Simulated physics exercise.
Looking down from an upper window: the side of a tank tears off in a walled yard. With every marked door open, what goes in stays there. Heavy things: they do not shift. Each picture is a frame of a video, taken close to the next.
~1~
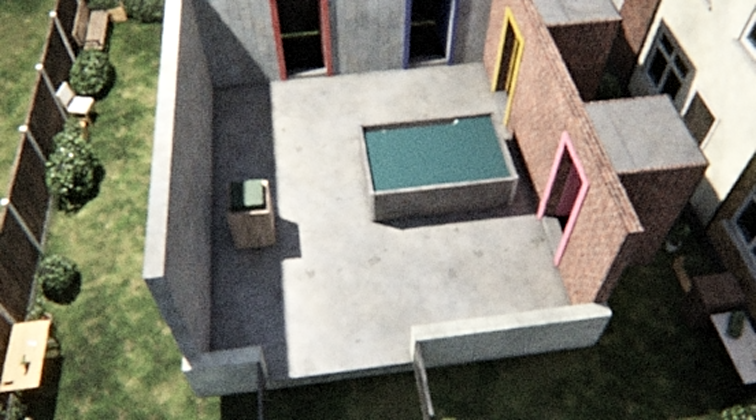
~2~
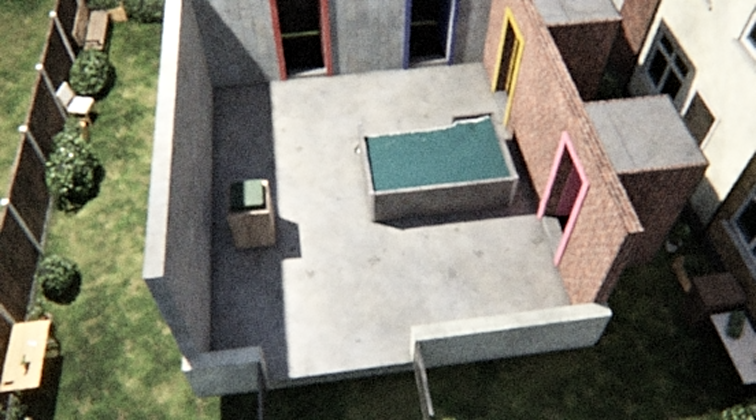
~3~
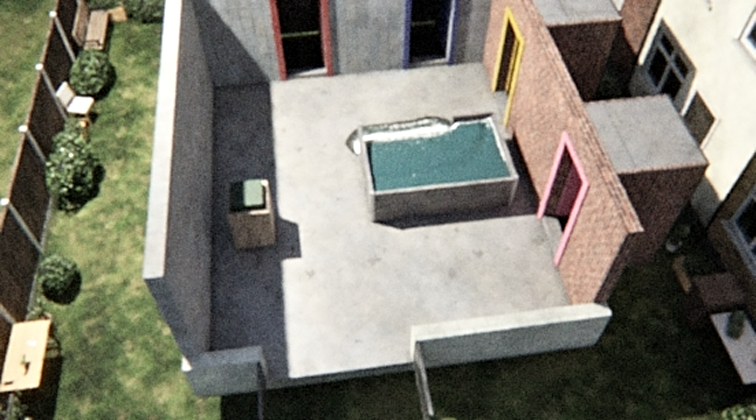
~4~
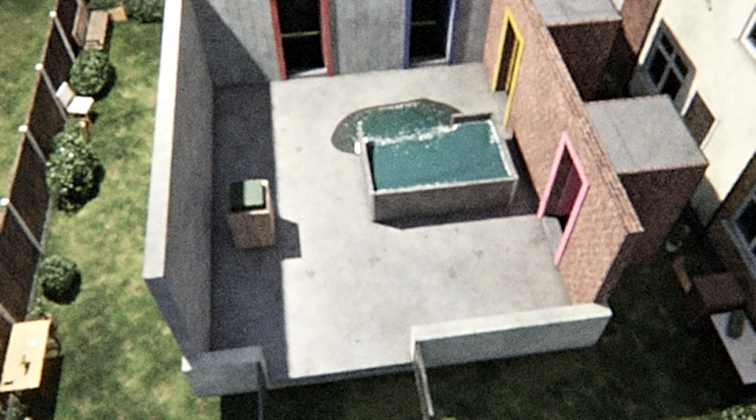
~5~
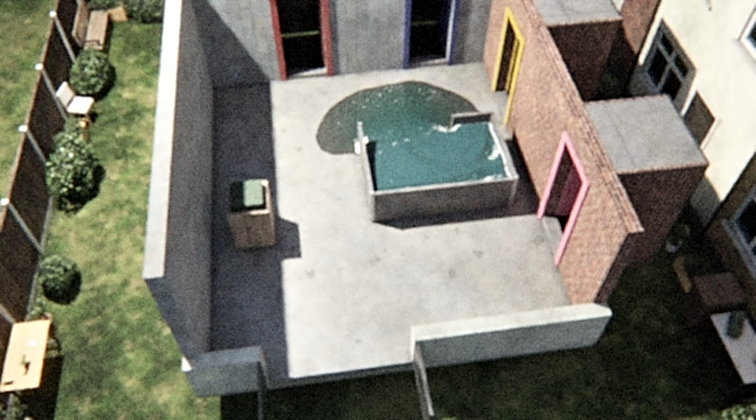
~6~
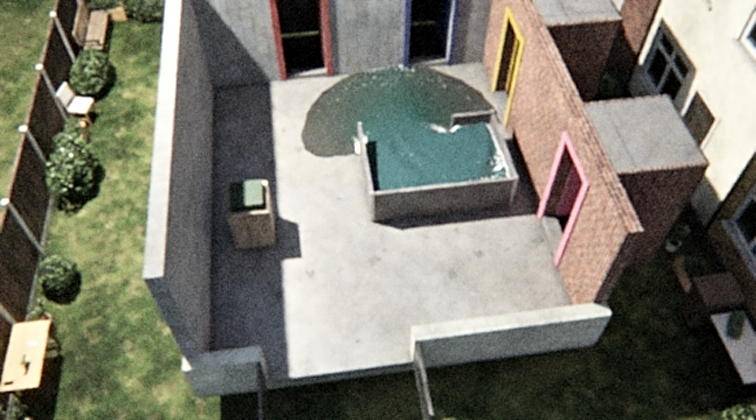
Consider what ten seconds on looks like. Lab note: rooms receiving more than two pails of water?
Yellow door: Over the line on that one. Blue door: Over the line on that one. Pink door: Not over the line on that one. Red door: Over the line on that one.
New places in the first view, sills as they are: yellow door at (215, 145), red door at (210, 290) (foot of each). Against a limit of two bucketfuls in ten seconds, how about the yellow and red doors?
Yellow door: Exceeds the limit. Red door: Falls short.
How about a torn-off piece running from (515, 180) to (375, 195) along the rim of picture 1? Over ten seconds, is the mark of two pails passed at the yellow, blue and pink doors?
Here's how it goes: The yellow door fails to reach the limit, the blue door fails to reach the limit, and the pink door surpasses the limit.
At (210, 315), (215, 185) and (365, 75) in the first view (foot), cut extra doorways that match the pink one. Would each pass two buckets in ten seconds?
Log: Door one misses the mark; door two misses the mark; door three beats the mark.
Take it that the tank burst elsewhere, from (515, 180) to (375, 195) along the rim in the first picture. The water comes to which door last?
Answer: The red one.
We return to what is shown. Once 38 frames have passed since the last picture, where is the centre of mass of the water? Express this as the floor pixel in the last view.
Roughly (362, 154).
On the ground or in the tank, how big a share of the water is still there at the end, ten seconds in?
I'd put it at about 82 per cent.
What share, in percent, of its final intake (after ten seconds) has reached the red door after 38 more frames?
Result: 100 % of the ten-second total.
A moment on, water covers 25 % of the floor; the yellow door wet at the sill, nothing in, the blue door over two buckets in, the pink door not reached, the red door under two buckets in.
Next, water covers 30 % of the floor; the yellow door wet at the sill, nothing in, the blue door far over two buckets in, the pink door not reached, the red door over two buckets in.
Then, water covers 45 % of the floor; the yellow door under two buckets in, the blue door far over two buckets in, the pink door not reached, the red door over two buckets in.
Later, water covers 80 % of the floor; the yellow door over two buckets in, the blue door far over two buckets in, the pink door wet at the sill, nothing in, the red door far over two buckets in.
In the end, water covers 95 % of the floor; the yellow door over two buckets in, the blue door far over two buckets in, the pink door wet at the sill, nothing in, the red door far over two buckets in.
